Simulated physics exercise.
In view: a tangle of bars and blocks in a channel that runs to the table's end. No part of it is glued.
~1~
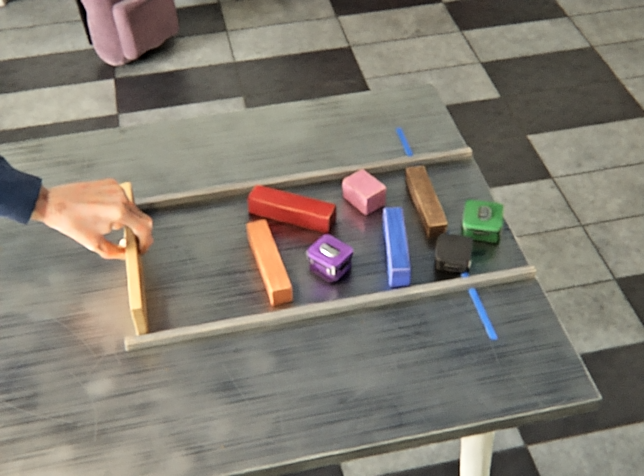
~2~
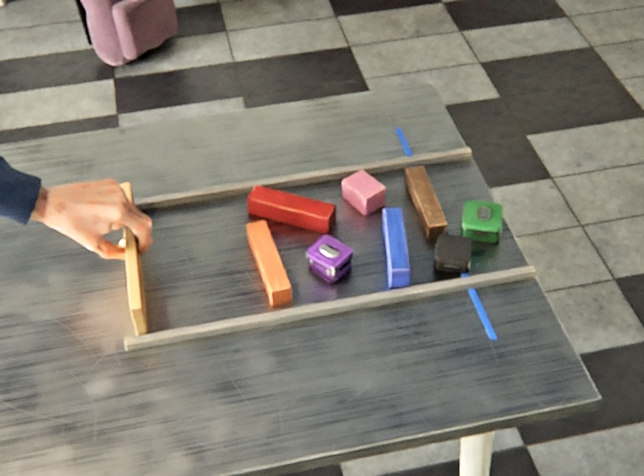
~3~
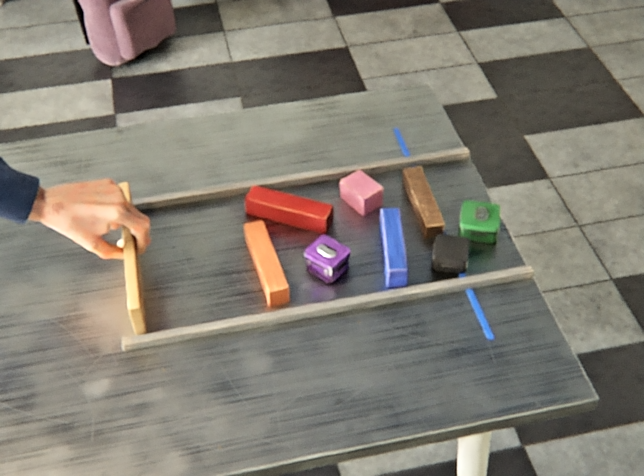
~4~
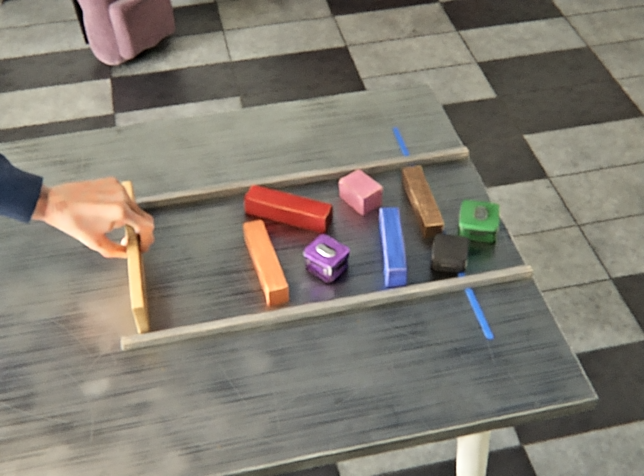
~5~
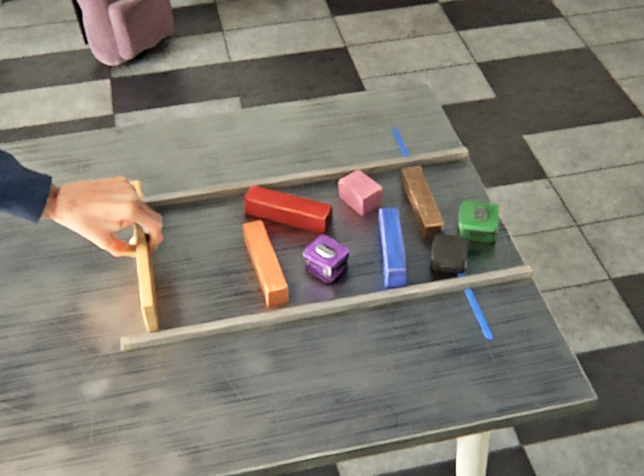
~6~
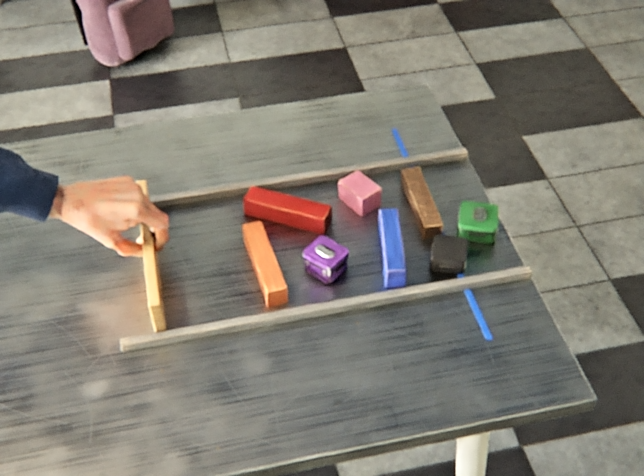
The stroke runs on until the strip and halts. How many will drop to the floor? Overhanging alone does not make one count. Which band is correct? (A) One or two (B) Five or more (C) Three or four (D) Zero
(C) Three or four.
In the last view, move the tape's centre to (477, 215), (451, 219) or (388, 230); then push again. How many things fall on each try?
In that order 7, 4 and 0.
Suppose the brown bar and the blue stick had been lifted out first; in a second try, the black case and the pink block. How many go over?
Falls come to 1 the first time and 1 the other time.
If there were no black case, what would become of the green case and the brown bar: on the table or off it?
As for the green case, it topples off; as for the brown bar, it topples off.
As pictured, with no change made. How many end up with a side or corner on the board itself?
Count recorded: 2.
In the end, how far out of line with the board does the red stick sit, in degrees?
It comes to around 20 degrees.
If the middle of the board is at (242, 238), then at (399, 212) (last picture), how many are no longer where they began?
By then 0, and 8.
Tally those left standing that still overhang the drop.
Things overhanging at the end: 1.
A little later, none off yet; green case at rest near (478, 224); black case at rest near (449, 256); brown bar at rest near (421, 202).
Next, none off yet; green case shifted about its own width near (504, 222); black case shifted about its own width near (497, 250); brown bar shifted a little near (461, 192).
When it is over, the number that fall off is three or four; down, brown bar, black case and green case.
